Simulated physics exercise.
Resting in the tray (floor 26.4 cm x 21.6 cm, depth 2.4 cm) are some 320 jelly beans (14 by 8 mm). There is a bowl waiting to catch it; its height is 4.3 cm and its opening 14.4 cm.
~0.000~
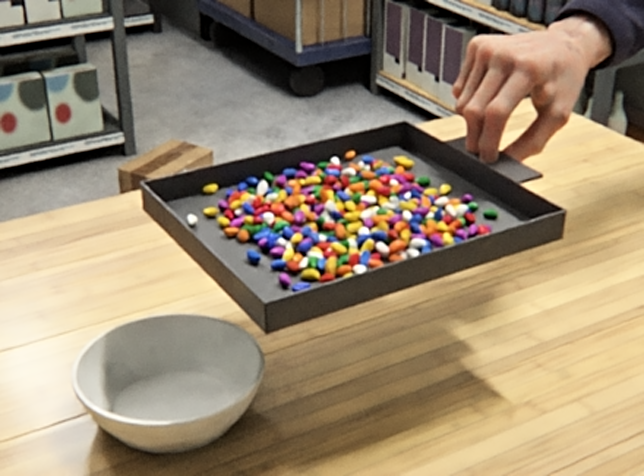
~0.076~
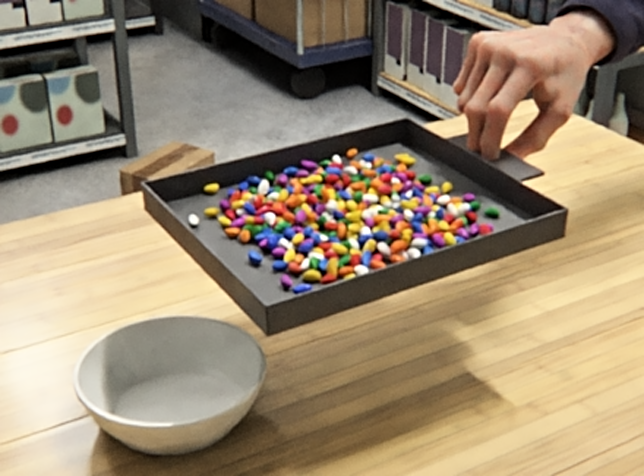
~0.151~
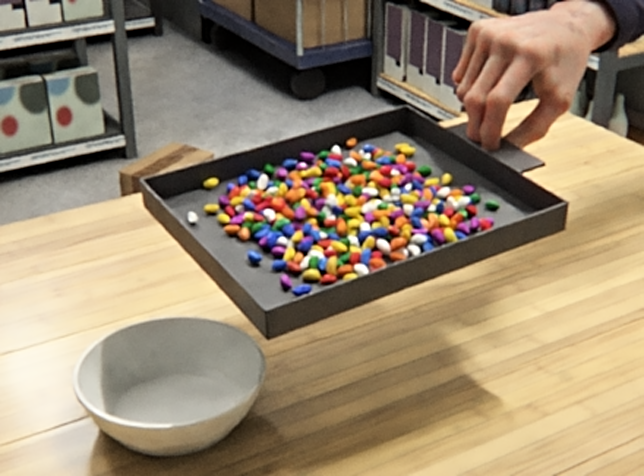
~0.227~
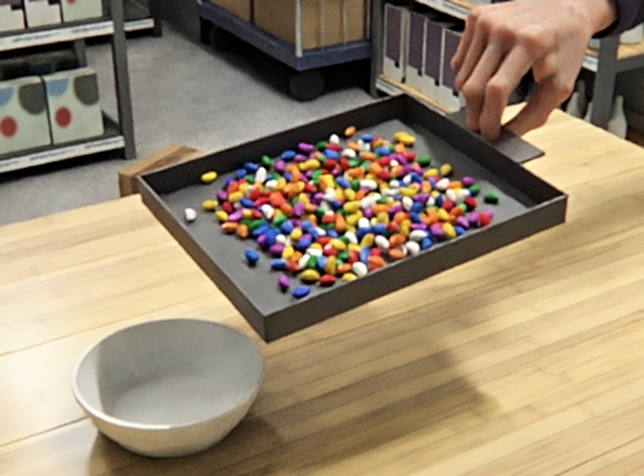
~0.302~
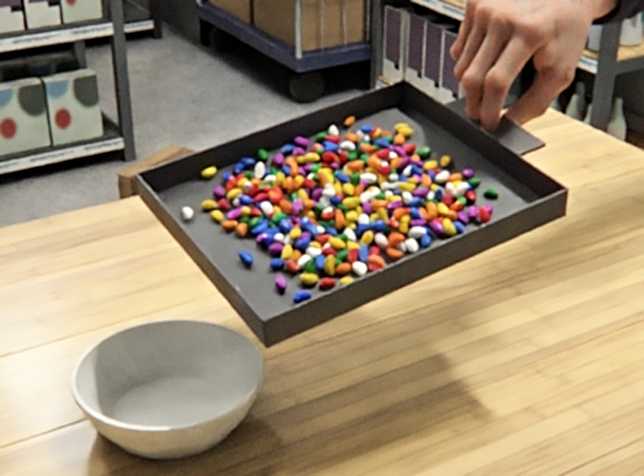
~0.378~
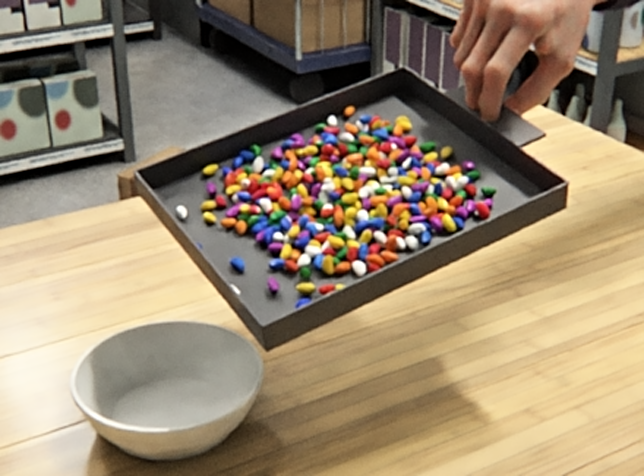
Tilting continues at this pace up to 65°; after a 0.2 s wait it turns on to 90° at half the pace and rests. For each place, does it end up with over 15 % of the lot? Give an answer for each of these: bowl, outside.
Bowl: No, outside: Yes.
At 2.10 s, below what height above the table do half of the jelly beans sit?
About 12 cm.
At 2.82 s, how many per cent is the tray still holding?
Roughly 40 %.
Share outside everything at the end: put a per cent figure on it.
My estimate is roughly 95 per cent.
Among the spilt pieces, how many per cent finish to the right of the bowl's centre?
About 50%.
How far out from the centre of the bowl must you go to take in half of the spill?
Around 14 cm from the centre.
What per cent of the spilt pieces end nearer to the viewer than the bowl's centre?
Around 100 percent.
After 1.32 s, tilt 50 degrees; tray 100 %; middle of all pieces near (303, 196).
After 2.10 s, tilt 66 degrees; tray 55 %, outside 40 %, in the air 5 %; middle of all pieces near (242, 390).
After 2.82 s, tilt 81 degrees; tray 40 %, outside 60 %; middle of all pieces near (234, 432).
Then, at 3.51 s, tilt 90 degrees; tray 10 %, outside 80 %, in the air 5 %.
At rest (4.4 s), tray 5 %, bowl 0 %, outside 95 %.
